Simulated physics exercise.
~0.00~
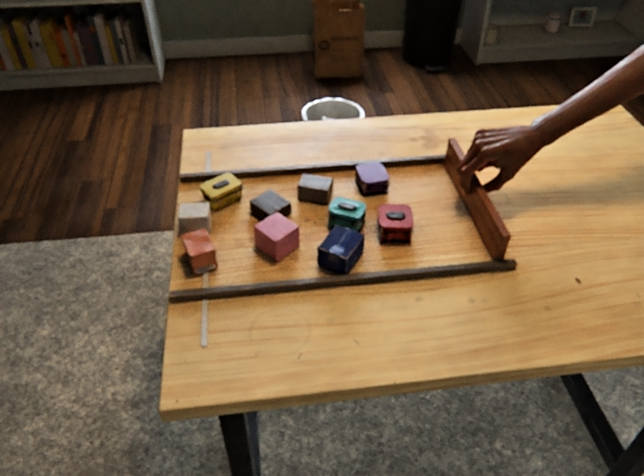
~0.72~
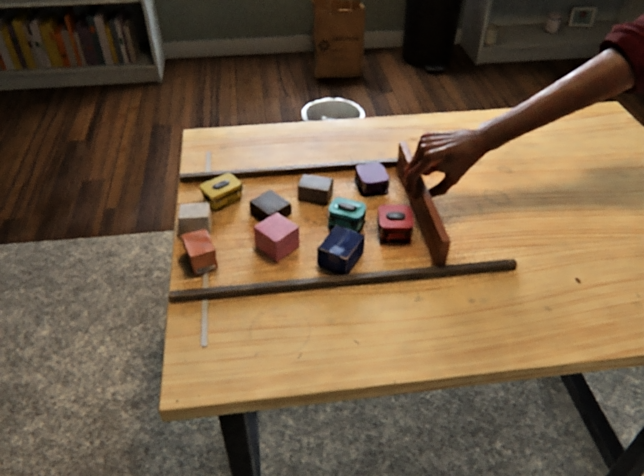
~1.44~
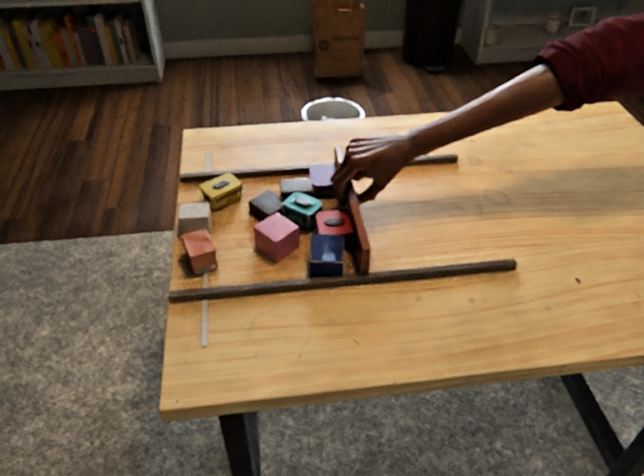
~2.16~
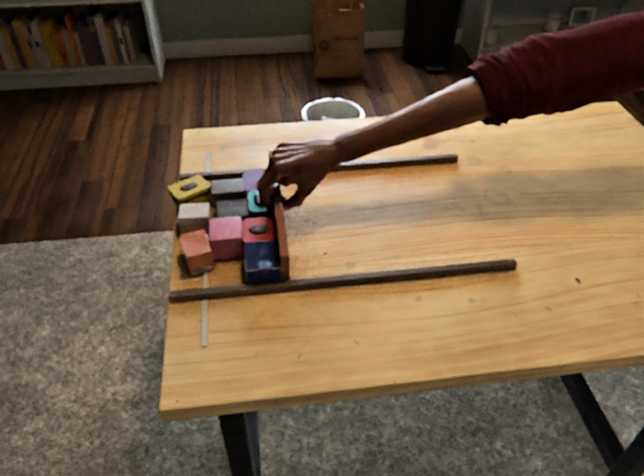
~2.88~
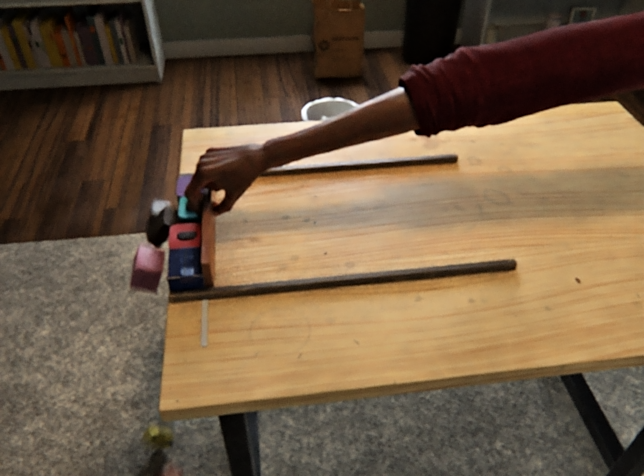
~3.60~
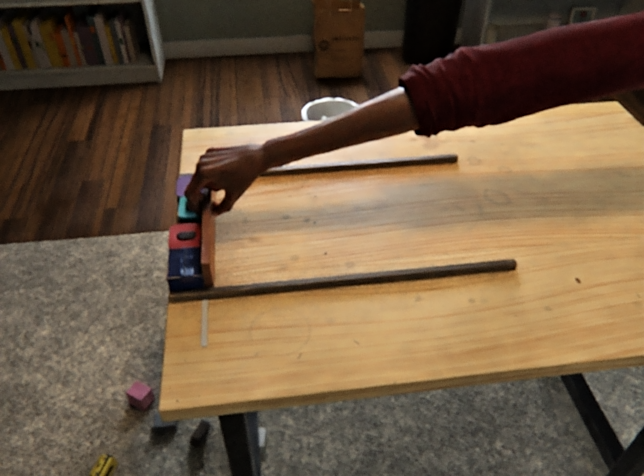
In the video, a hand slides an upright wooden board leftward between two dark rails on a table, gathering colourful blocks and small cases and pushing them toward the edge. Several tumble to the floor, while the board stops near the edge with a few still beside it.
